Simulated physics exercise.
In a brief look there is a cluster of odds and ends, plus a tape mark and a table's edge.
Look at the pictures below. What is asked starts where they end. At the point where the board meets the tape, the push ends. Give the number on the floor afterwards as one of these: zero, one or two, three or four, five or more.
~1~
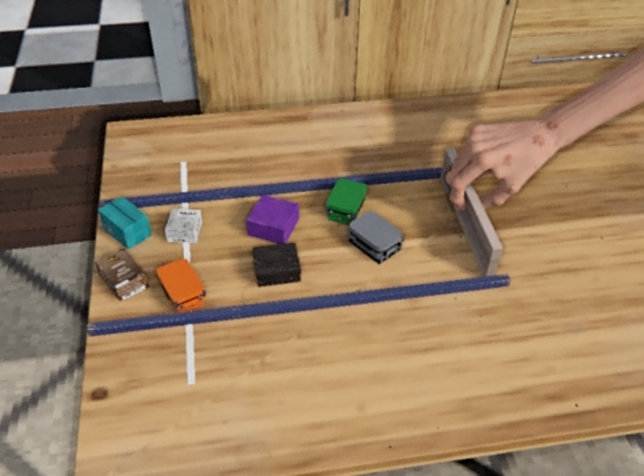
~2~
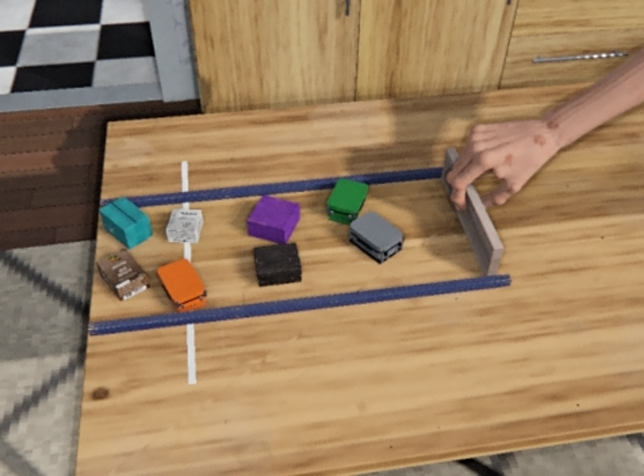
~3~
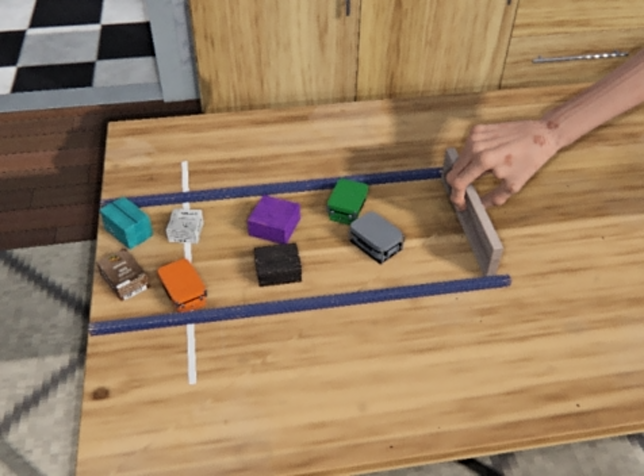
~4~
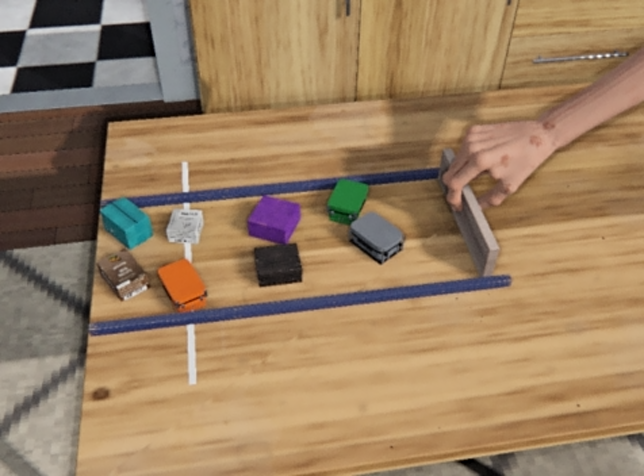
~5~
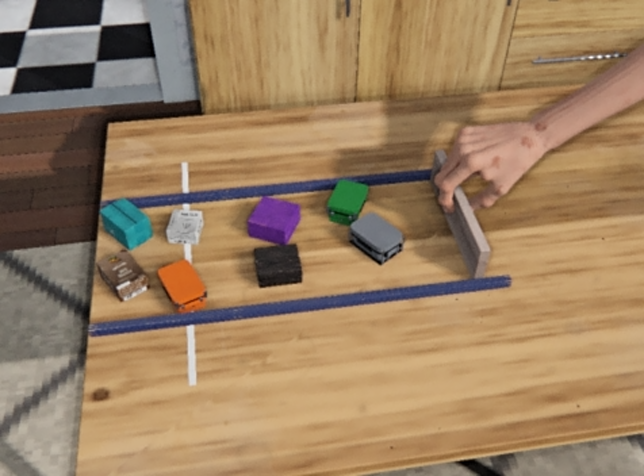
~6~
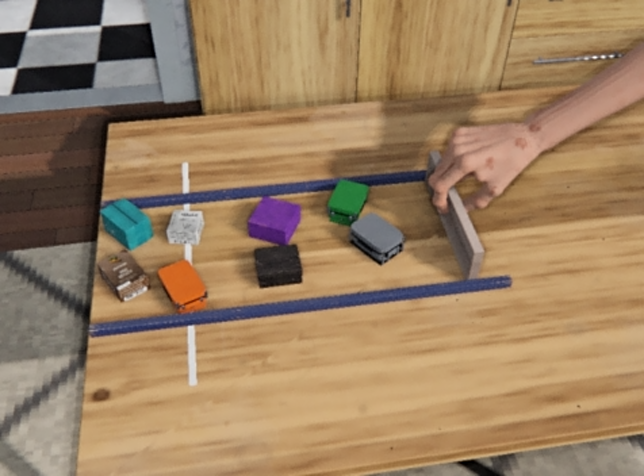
On the floor afterwards: One or two.
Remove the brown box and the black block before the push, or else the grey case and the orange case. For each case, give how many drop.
The first try gives 1, the second gives 1.
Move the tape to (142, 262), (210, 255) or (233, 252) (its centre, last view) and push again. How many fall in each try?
Counts per try, in order: 5 / 1 / 0.
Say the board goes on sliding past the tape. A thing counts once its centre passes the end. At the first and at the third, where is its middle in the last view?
At (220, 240) for the first, at (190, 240) for the third.
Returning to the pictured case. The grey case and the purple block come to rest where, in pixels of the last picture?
The grey case comes to rest close to (171, 256), while the purple block rests close to (133, 239).
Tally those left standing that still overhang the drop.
The total comes out at 3.
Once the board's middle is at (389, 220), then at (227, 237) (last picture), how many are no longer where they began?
I count 1 first and 8 after.
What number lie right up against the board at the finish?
It's 2 of them.
A little later, none off yet; brown box at rest near (124, 275); turquoise box at rest near (127, 224); orange case at rest near (183, 288).
Next, none off yet; brown box at rest near (124, 275); turquoise box at rest near (127, 224); orange case at rest near (182, 289).
When it is over, the number that fall off is one or two; down, turquoise box.
